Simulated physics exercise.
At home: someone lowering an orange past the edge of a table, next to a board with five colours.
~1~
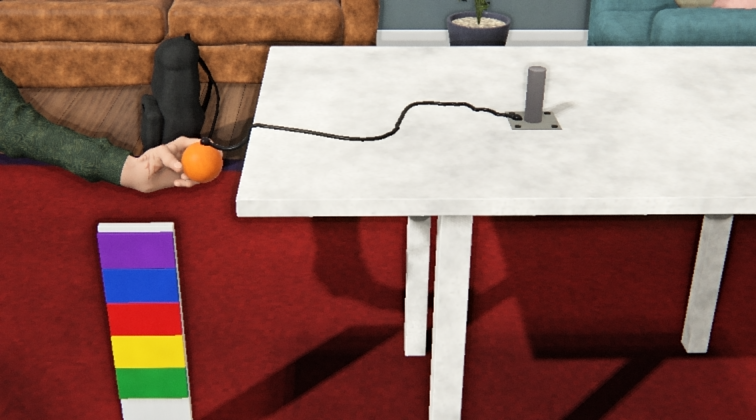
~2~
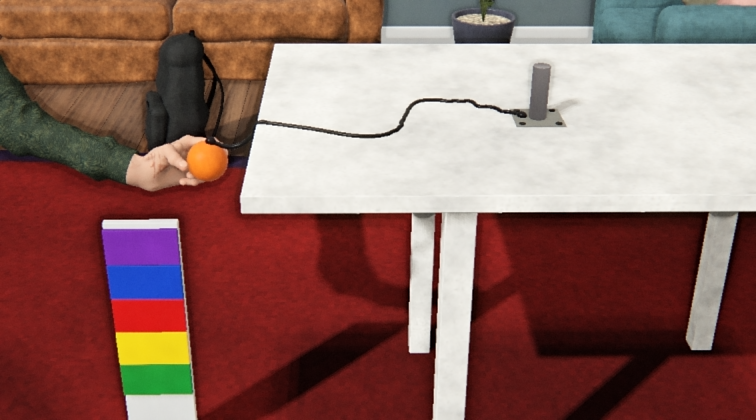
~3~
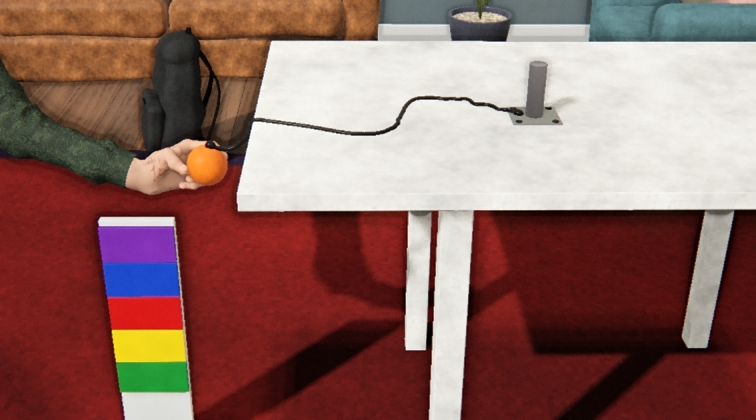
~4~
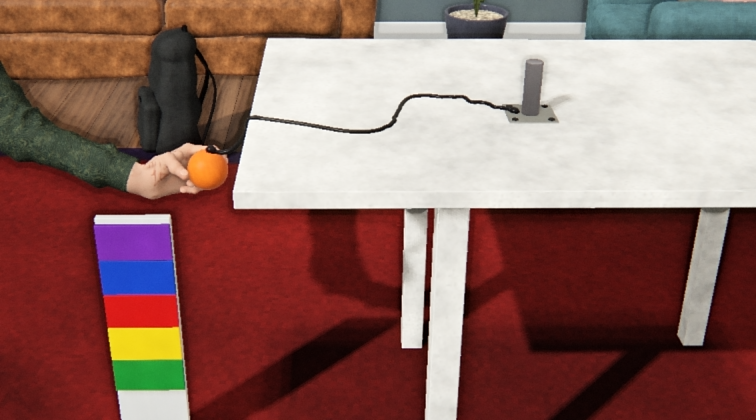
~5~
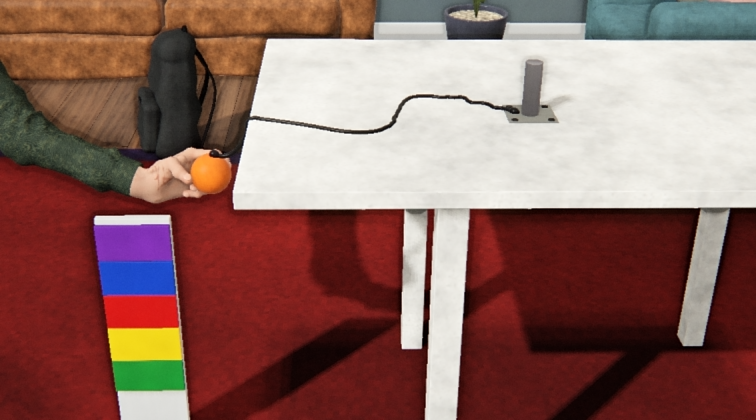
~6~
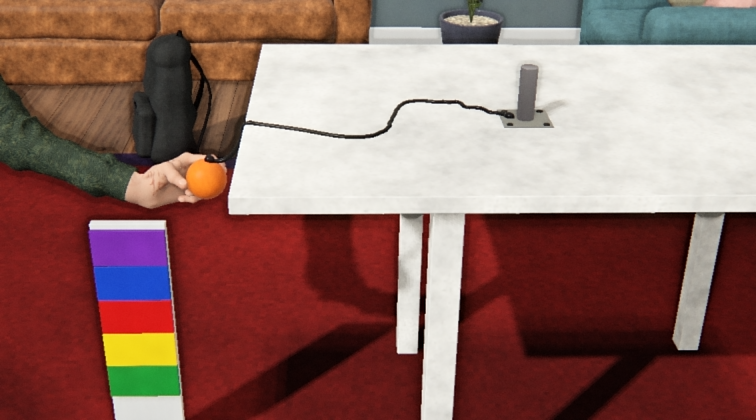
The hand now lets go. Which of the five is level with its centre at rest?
Its centre hangs level with the blue band.
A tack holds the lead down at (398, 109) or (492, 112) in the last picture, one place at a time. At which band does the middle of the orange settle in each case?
Taking them in turn: Purple; blue.
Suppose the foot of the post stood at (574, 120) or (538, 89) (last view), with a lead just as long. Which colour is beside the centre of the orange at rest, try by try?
Taking them in turn: Purple; purple.
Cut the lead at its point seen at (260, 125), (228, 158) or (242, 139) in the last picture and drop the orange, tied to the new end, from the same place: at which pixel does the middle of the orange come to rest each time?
Try by try, around (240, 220), (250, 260) and (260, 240).
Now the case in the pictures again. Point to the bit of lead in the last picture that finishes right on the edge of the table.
Near (335, 136).
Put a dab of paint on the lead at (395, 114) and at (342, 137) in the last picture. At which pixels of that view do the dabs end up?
They go to (349, 115) and to (254, 114).
Early on, orange near (230, 269); level with blue.
Midway, orange near (276, 257); level with blue.
Near the end, orange near (259, 274); level with blue.
Finally, orange near (247, 273); level with blue. Its middle rests at the blue band.
